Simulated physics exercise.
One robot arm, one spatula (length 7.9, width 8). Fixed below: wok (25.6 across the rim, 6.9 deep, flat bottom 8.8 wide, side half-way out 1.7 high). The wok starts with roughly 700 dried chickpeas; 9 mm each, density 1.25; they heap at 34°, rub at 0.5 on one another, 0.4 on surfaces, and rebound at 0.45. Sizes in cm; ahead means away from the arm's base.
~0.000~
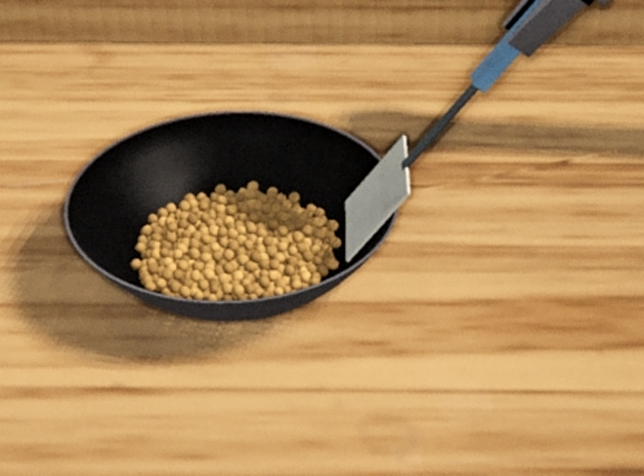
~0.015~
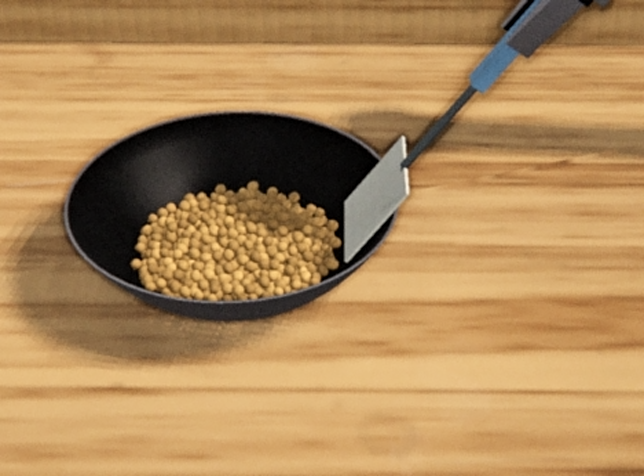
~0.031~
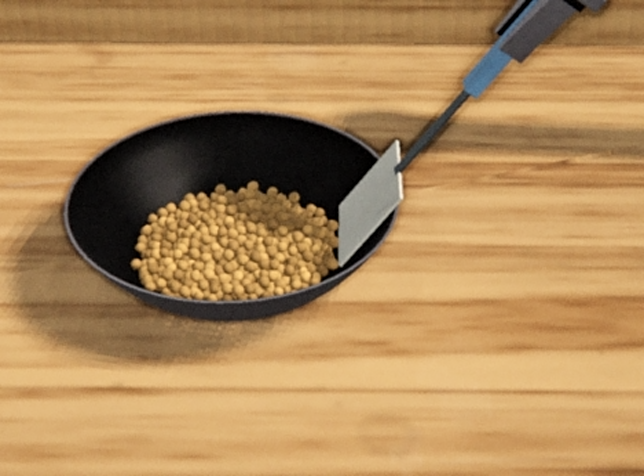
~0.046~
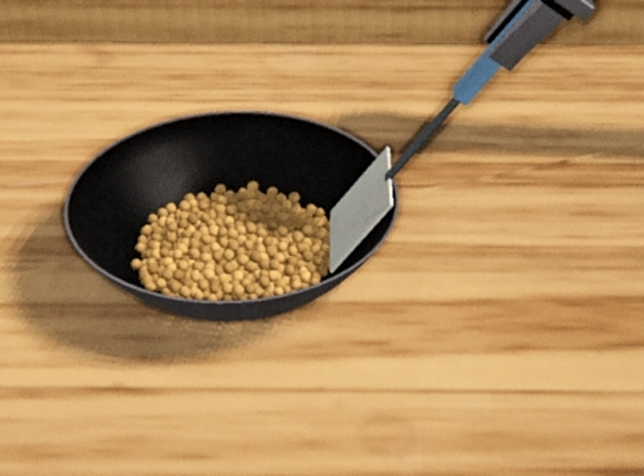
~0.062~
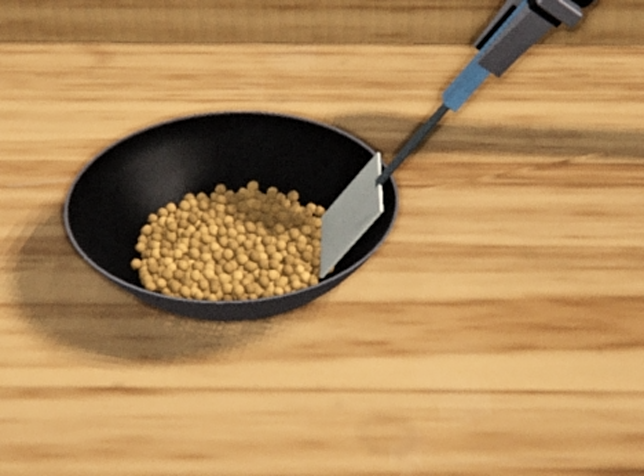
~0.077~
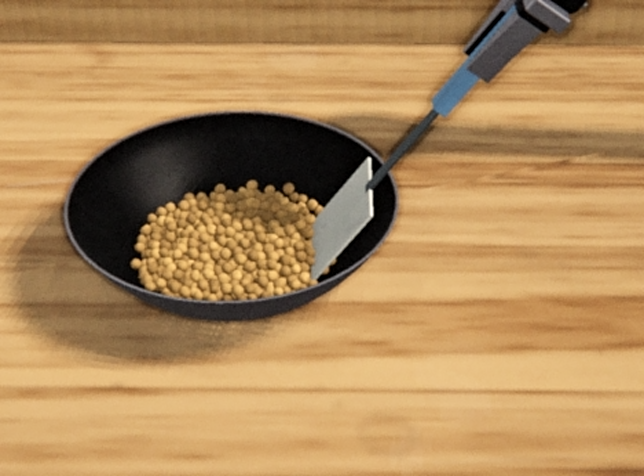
On a wooden surface, a robot arm's spatula slides slowly down and left inside a black wok, reaching the heaped chickpeas' right edge.
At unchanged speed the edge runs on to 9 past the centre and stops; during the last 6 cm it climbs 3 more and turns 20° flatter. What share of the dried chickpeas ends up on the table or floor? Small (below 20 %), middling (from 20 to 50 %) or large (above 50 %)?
On the table or floor the share is small, below 20 %.
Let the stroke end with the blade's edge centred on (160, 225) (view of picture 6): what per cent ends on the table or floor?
Some 0 per cent.
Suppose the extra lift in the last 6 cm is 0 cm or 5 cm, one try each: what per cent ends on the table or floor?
Some 15 and 10 per cent.
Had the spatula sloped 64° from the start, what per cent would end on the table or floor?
In that case some 15 per cent.
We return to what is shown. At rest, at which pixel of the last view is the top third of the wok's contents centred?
At about (132, 231).
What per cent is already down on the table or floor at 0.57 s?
Roughly 10 per cent.
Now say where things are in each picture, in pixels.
In the first picture, spatula top edge at (407, 163), sloping 55°; upper third of the load around (234, 242), from x 135 to 335, top at y 185; 699 in the wok.
In the second picture, spatula top edge at (406, 164), sloping 55°; upper third of the load around (234, 242), from x 135 to 335, top at y 185.
In the third picture, spatula top edge at (399, 169), sloping 55°; upper third of the load around (234, 242), from x 135 to 335, top at y 185.
In the fourth picture, spatula top edge at (390, 175), sloping 55°; upper third of the load around (234, 242), from x 135 to 335, top at y 185.
In the fifth picture, spatula top edge at (380, 181), sloping 55°; upper third of the load around (237, 241), from x 135 to 335, top at y 185.
In the sixth picture, spatula top edge at (371, 186), sloping 55°; upper third of the load around (240, 238), from x 135 to 335, top at y 185; 699 in the wok.
After 0.20 s, sloping 55°, highest piece 4 above the table; 699 in the wok.
After 0.32 s, sloping 48°, highest piece 7 above the table; 699 in the wok.
After 0.57 s, sloping 35°, highest piece 8 above the table; 606 in the wok, 66 on the table or floor, 27 on the blade or in flight.
After 1.62 s, sloping 35°, highest piece 7 above the table; 605 in the wok, 94 on the table or floor.
At rest, 605 in the wok, 94 on the table or floor. That is 13 % on the table or floor.
